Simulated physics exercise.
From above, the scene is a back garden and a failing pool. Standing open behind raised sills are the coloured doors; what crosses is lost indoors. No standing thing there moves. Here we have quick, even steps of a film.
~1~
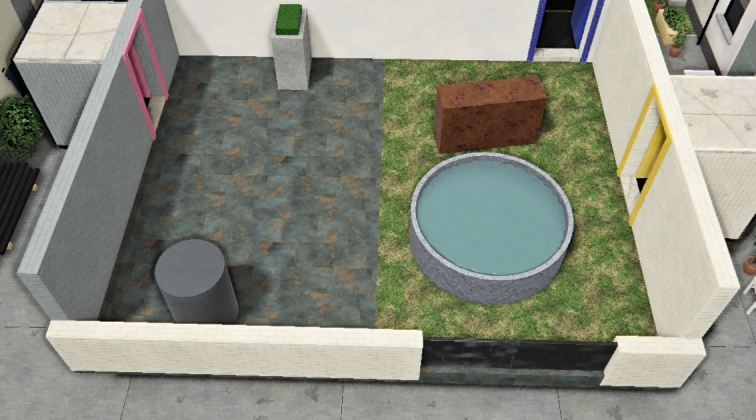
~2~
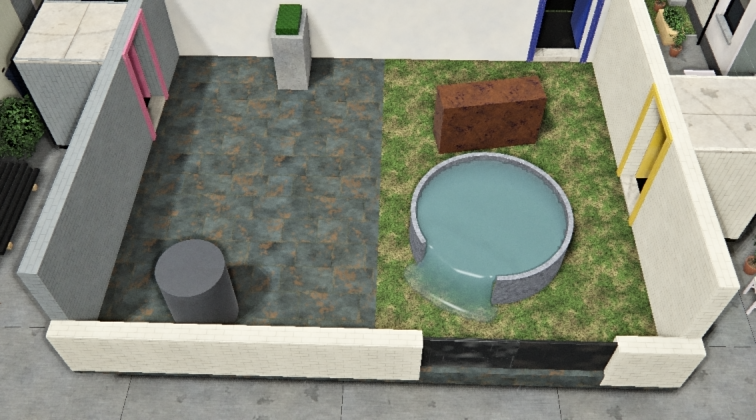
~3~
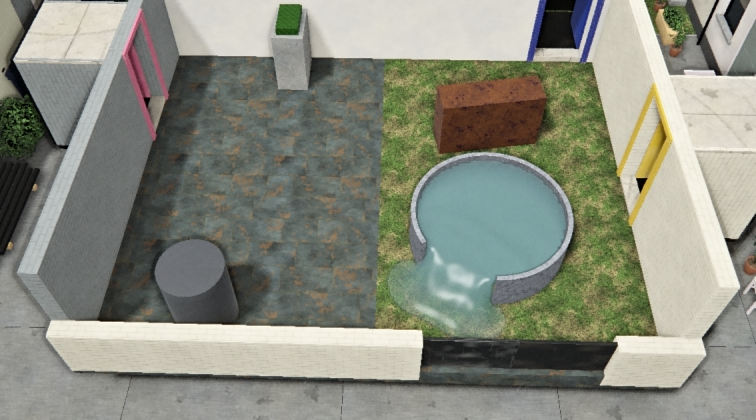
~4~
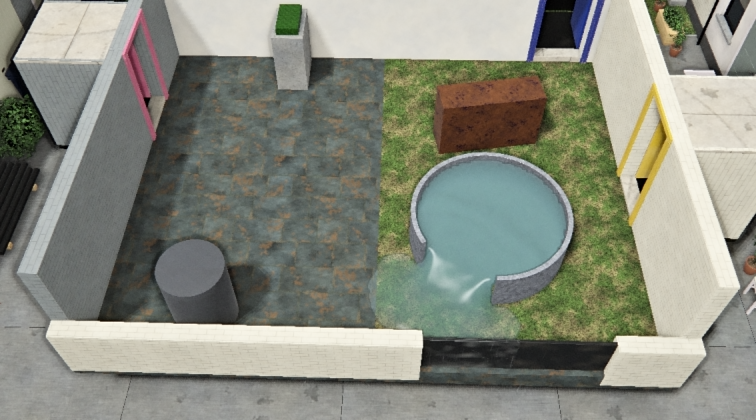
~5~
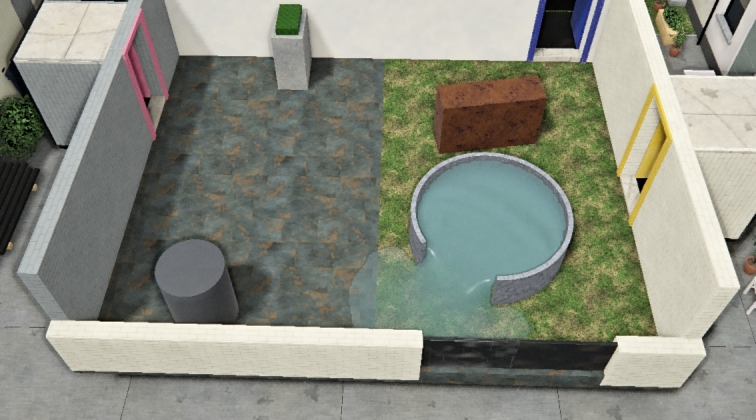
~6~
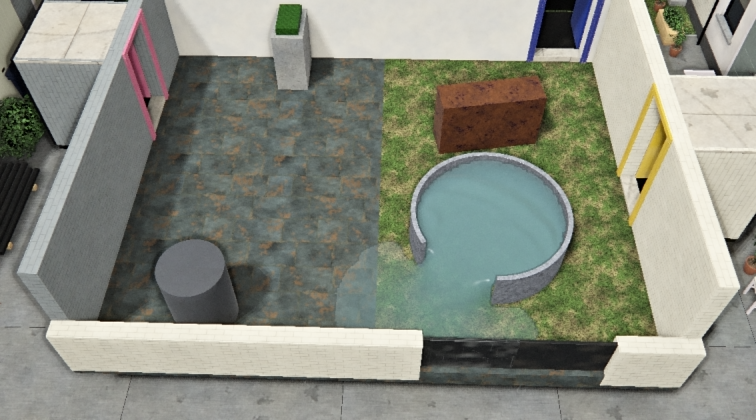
In a walled back garden, a round pool breaks open and water spreads across the ground.
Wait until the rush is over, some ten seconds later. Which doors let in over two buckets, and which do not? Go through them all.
Pink door - not over two, yellow door - not over two, blue door - not over two.
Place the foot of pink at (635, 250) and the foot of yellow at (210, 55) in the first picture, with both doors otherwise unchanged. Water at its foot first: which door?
The door marked pink.
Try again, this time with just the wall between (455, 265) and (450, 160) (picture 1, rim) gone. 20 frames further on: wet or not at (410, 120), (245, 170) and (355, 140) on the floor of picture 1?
One after the other: Wet, awash, awash.
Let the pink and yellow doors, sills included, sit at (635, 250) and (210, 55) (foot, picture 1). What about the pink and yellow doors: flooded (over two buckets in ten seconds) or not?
Result - pink: Remains beneath it; yellow: Goes past the limit.
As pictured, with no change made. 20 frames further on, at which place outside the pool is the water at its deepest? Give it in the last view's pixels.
Check roughly (236, 327).
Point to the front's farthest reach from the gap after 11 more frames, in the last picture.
Farthest reach: About (90, 347).
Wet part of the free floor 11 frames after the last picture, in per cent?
About 20 per cent.
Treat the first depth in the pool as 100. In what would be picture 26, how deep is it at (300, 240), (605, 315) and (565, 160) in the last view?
Depths of roughly 6, 10 and 0 per cent.
A moment on, water covers 15 % of the floor; the pink door not reached, the yellow door not reached, the blue door not reached.
Next, water covers 20 % of the floor; the pink door not reached, the yellow door not reached, the blue door not reached.
Then, water covers 40 % of the floor; the pink door not reached, the yellow door not reached, the blue door not reached.
Later, water covers 65 % of the floor; the pink door wet at the sill, nothing in, the yellow door wet at the sill, nothing in, the blue door not reached.
In the end, water covers 85 % of the floor; the pink door under two buckets in, the yellow door wet at the sill, nothing in, the blue door not reached.
